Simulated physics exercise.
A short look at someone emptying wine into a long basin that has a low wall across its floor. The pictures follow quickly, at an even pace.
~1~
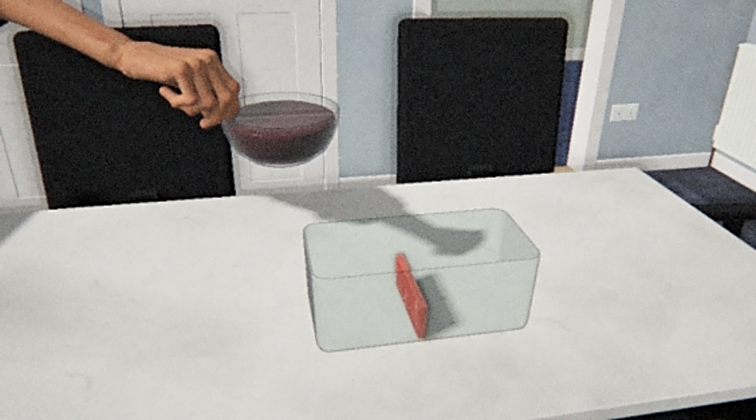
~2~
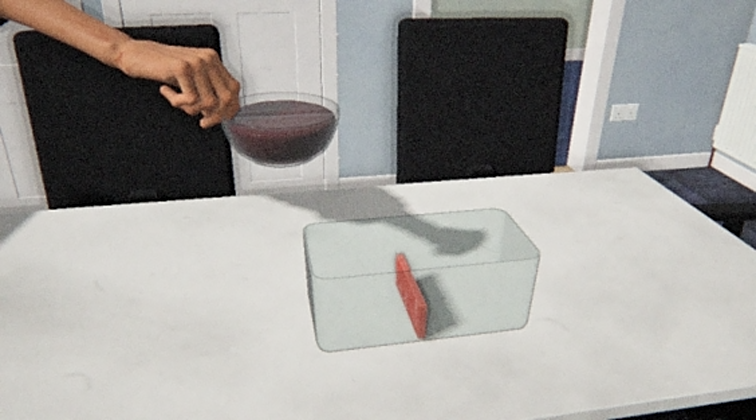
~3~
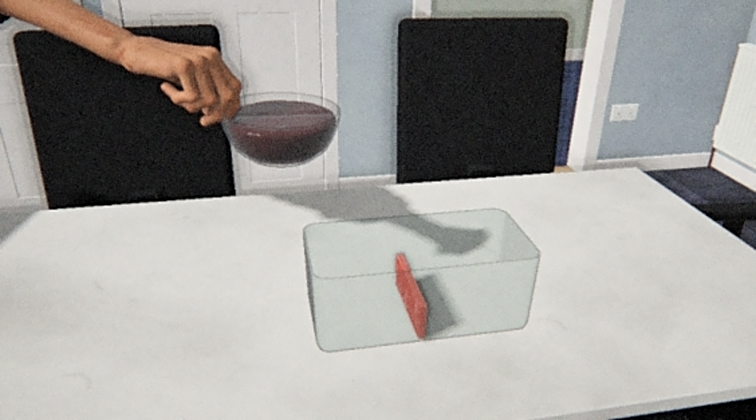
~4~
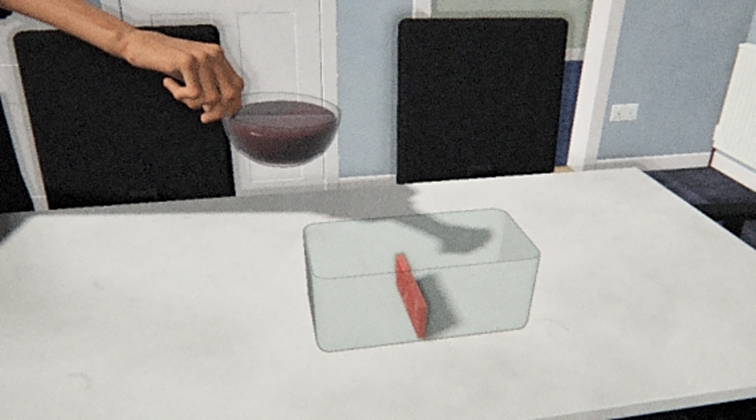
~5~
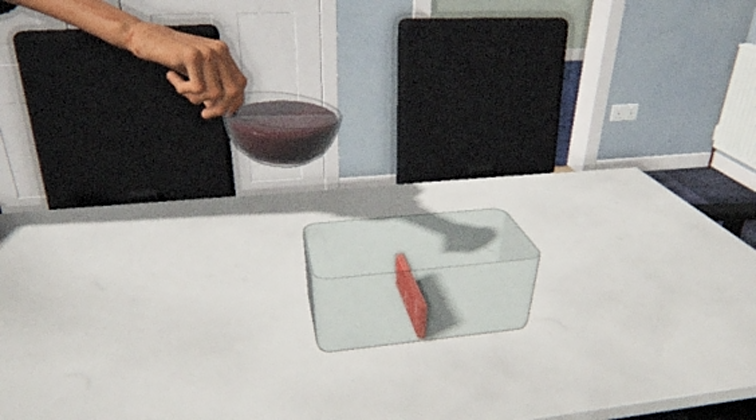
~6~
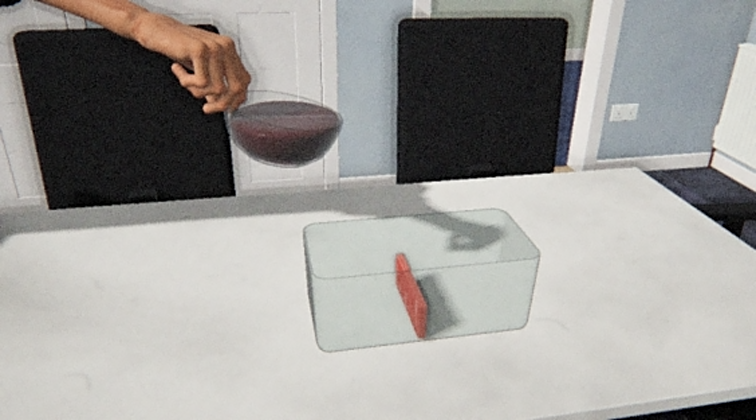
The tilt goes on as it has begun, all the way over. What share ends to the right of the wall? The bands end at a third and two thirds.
In the end under a third is right of the wall.
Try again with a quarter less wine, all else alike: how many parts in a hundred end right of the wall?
Close to 0 per cent.
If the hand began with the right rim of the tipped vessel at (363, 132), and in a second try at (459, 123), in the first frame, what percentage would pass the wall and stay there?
About 45 and 95 per cent.
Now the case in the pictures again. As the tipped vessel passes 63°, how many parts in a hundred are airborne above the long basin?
Roughly 40 in a hundred.
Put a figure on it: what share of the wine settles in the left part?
Roughly 90 in a hundred.
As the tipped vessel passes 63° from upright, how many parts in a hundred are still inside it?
Roughly 35 in a hundred.
A moment on, the tilt is 63° and 37 per cent is still to pour, 20 is left of the wall and 0 right of it.
Next, the tilt is 95° and 2 per cent is still to pour, 82 is left of the wall and 7 right of it.
Then the tilt is 101° and 0 per cent is still to pour, 90 is left of the wall and 8 right of it.
Later the tilt is 101° and 0 per cent is still to pour, 90 is left of the wall and 9 right of it.
In the end 90 per cent lies left of the wall, 9 right of it and 1 outside.
